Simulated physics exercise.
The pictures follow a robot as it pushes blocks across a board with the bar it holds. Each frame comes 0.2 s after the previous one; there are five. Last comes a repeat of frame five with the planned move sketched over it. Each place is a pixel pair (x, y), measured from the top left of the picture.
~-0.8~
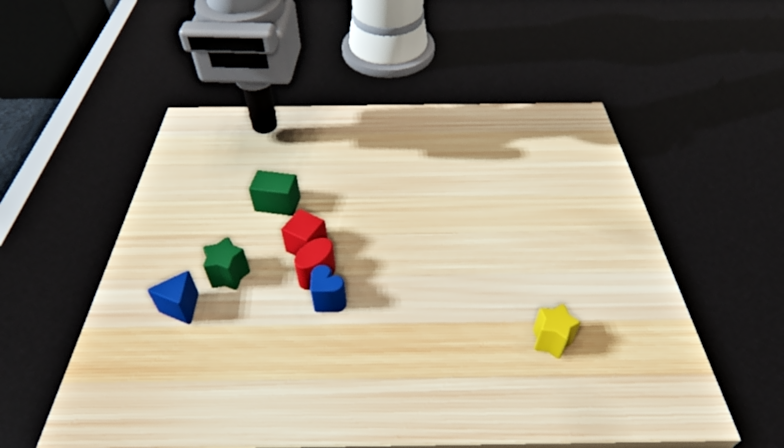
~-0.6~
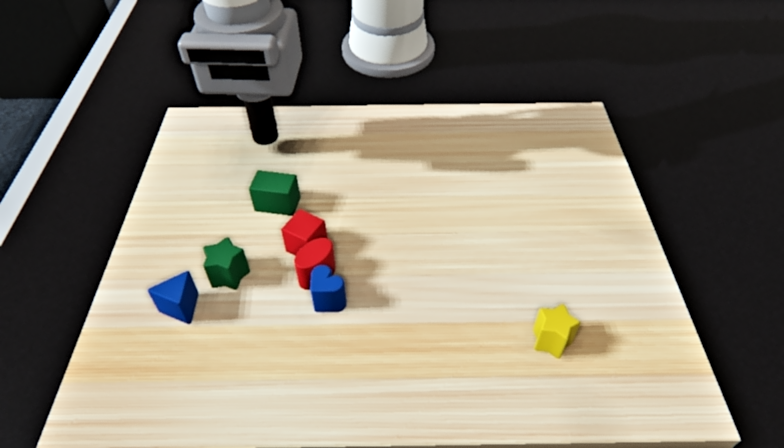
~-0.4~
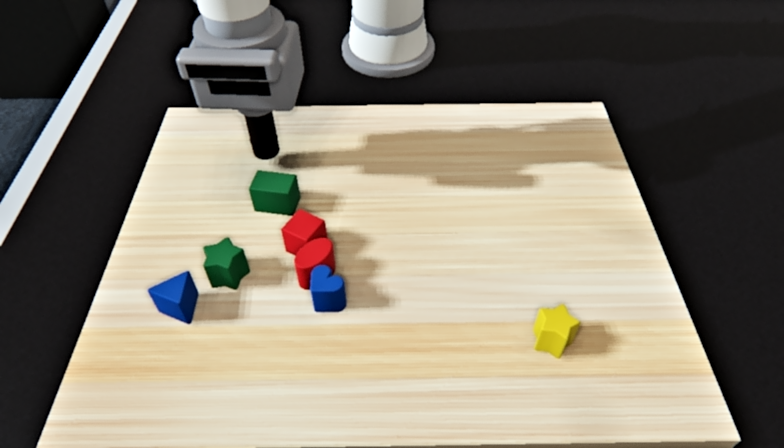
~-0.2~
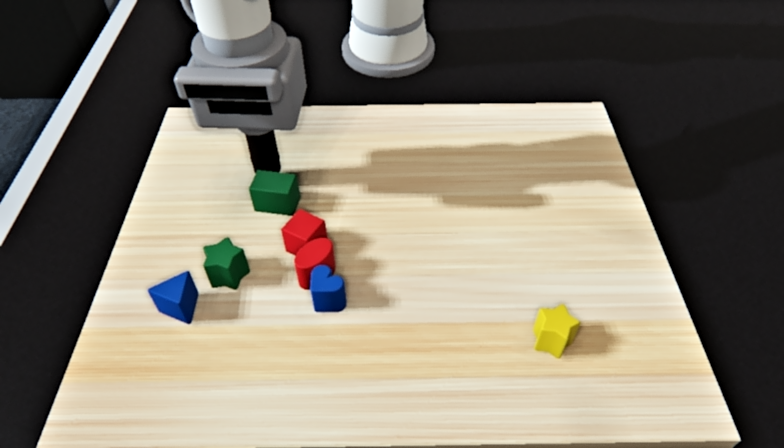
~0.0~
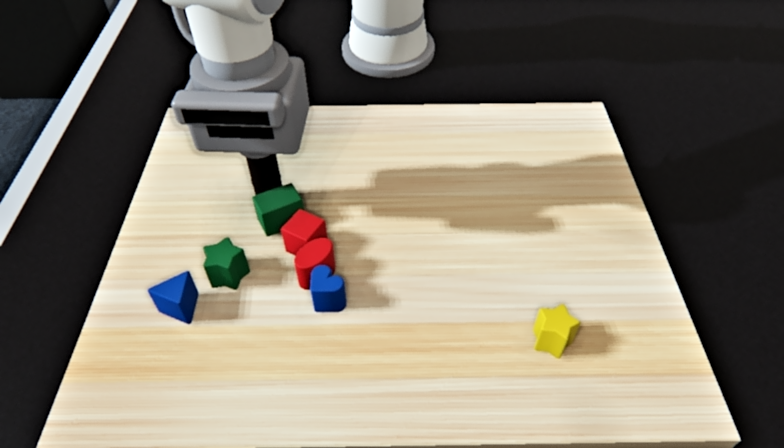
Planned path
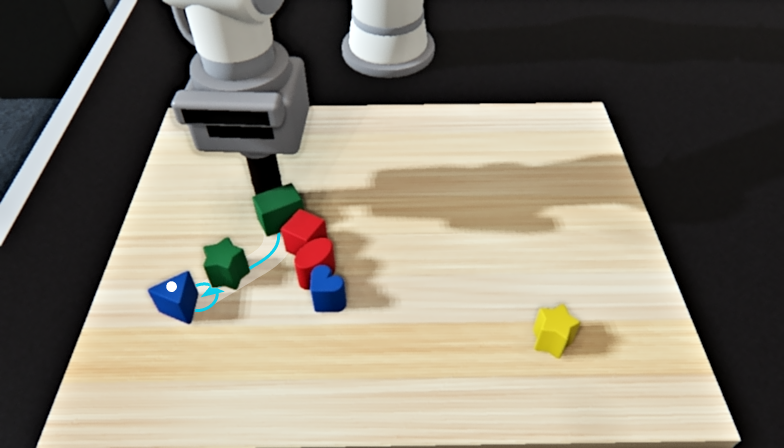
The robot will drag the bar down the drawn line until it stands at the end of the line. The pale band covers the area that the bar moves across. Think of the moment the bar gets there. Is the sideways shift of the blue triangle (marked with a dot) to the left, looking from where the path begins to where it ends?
In short: No.
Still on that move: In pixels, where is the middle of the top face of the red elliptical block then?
It should be at (334, 272) by then.
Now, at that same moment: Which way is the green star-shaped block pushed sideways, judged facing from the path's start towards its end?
The right.
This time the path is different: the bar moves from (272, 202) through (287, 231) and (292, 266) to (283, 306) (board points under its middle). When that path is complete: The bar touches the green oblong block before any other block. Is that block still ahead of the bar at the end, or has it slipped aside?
It comes off the bar's front.
Drawn move, from (272, 202) via (279, 237) and (248, 269), ending at (201, 297); the dot is on the blue triangle.
What follows on the original path. One third of the way, bar (276, 227); green oblong block (295, 229), turned 35° anticlockwise; red square (322, 241); red elliptical block (331, 270), turned 25° clockwise.
Two thirds of the way, bar (245, 260); green star-shaped block (209, 259), turned 20° clockwise; green oblong block (297, 234), turned 45° anticlockwise; red square (327, 244); red elliptical block (334, 272), turned 45° clockwise.
At the end, bar (197, 287); blue triangle (142, 301), turned 80° anticlockwise; green star-shaped block (159, 272), turned 55° clockwise; green oblong block (297, 234), turned 45° anticlockwise; red square (327, 244); red elliptical block (334, 272), turned 45° clockwise.
